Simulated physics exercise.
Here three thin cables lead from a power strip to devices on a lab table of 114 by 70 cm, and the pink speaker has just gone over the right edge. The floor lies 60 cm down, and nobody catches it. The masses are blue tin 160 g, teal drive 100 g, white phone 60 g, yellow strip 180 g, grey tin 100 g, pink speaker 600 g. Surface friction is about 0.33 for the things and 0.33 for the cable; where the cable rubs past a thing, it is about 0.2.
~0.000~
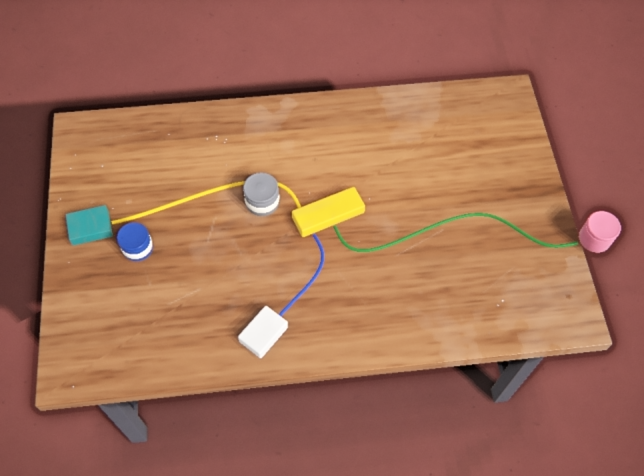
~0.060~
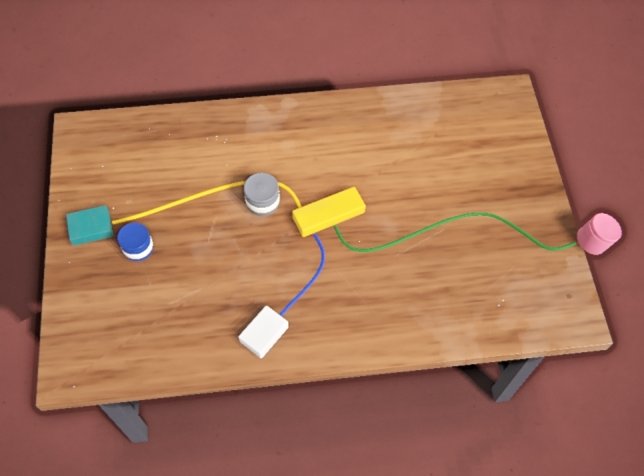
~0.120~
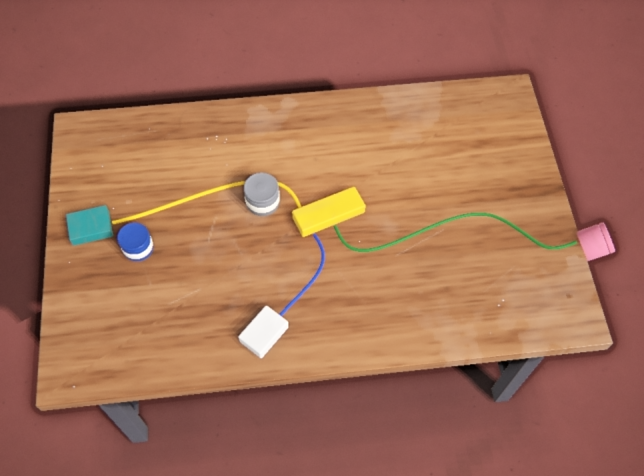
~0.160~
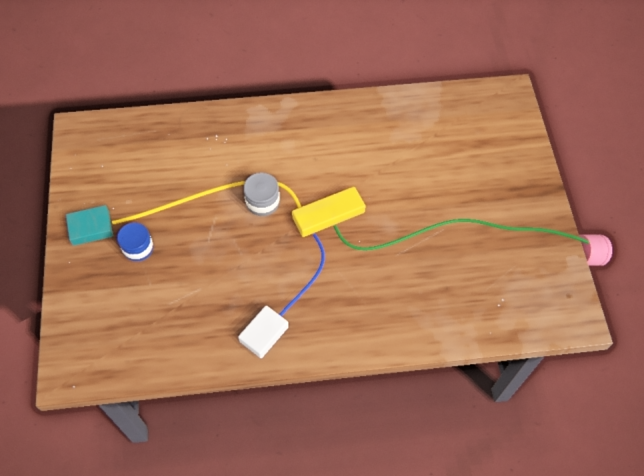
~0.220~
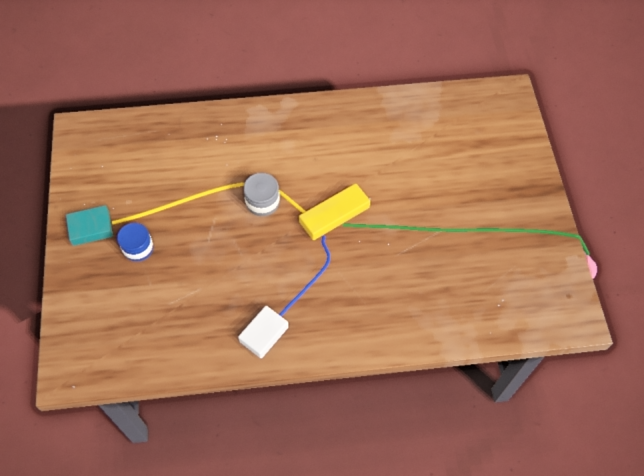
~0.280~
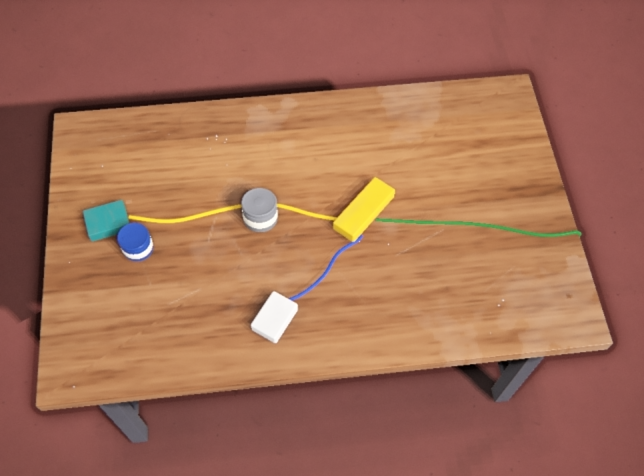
Wooden table with a pink cylinder slipping over the right edge, pulling its green cable taut and dragging the yellow block rightward.
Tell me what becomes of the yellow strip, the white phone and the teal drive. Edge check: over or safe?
Edge check: Yellow strip over, white phone over, teal drive over.
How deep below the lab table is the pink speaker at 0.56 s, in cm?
Measured: Near 55 cm.
By 0.6 s, the strip's end of the green cable at (537, 226); yellow strip 43 cm off its start, white phone 39 cm off its start, teal drive 38 cm off its start.
By 0.8 s, the strip has left the top; teal drive 75 cm off its start, yellow strip over the edge, white phone 71 cm off its start.
By 1.1 s, the strip has left the top; teal drive over the edge, white phone over the edge, yellow strip over the edge.
By 1.4 s, the strip has left the top; teal drive over the edge, white phone over the edge, yellow strip over the edge.
By 2.6 s, the strip has left the top; teal drive over the edge, white phone over the edge, yellow strip over the edge, grey tin 21 cm off its start at (257, 278).
